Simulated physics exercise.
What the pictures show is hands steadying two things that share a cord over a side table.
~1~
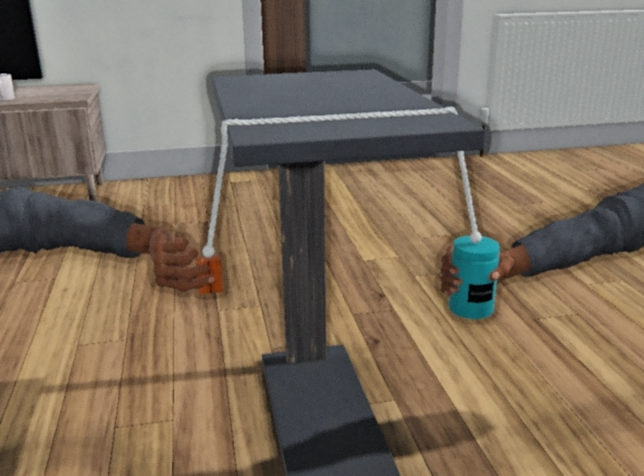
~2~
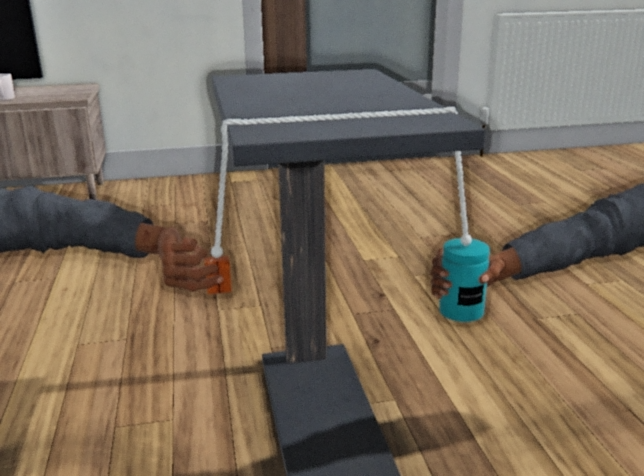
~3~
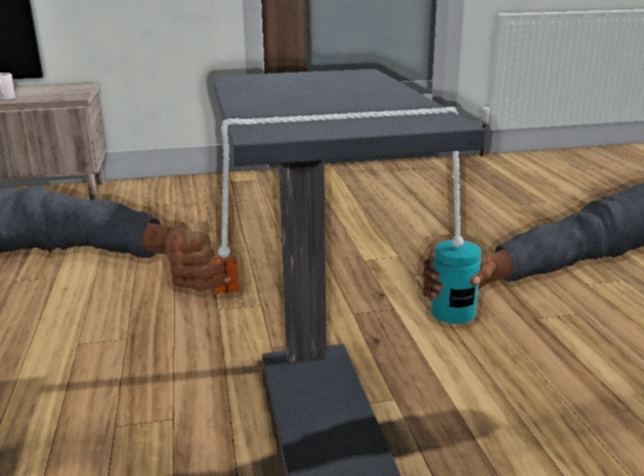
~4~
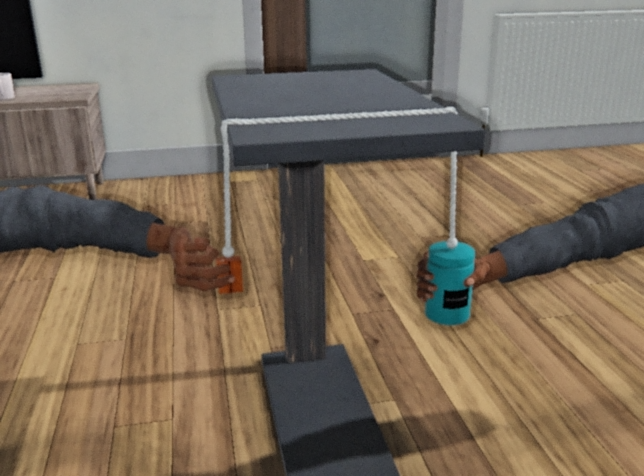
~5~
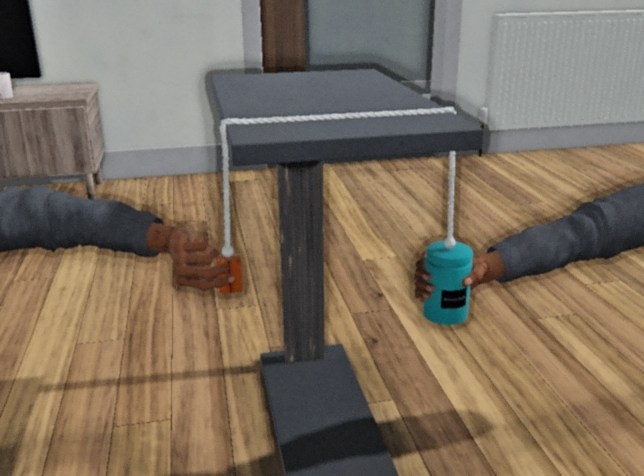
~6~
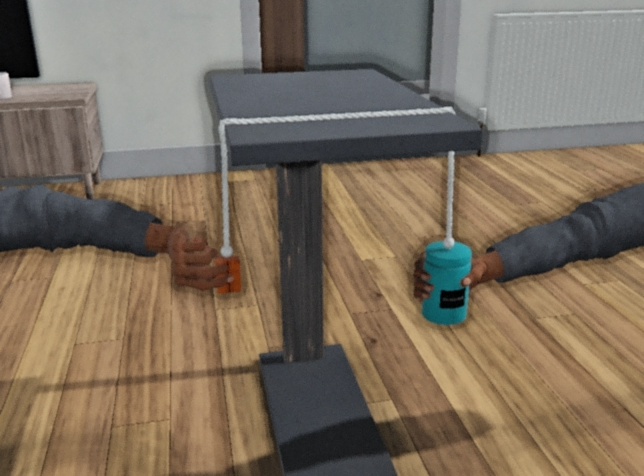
Two hands held a small orange-red box and a larger teal jar hanging from a white cord draped over a dark table, and both eased them slightly inward before keeping nearly still.
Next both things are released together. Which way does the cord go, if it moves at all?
Heads up, it's about to dip on the right.
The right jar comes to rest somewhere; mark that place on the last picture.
It ends up near (441, 417).
Then, 0.32 s on from there, left matchbox pulled up onto the top near (240, 36); right jar lower near (437, 388).
Then, 0.64 s on from there, left matchbox down on the floor; right jar down on the floor near (418, 441).
Then, 0.98 s on from there, left matchbox down on the floor near (256, 463); right jar down on the floor near (441, 421).
In the end, left matchbox down on the floor near (408, 412); right jar down on the floor near (441, 417). The cord slides rightwards.
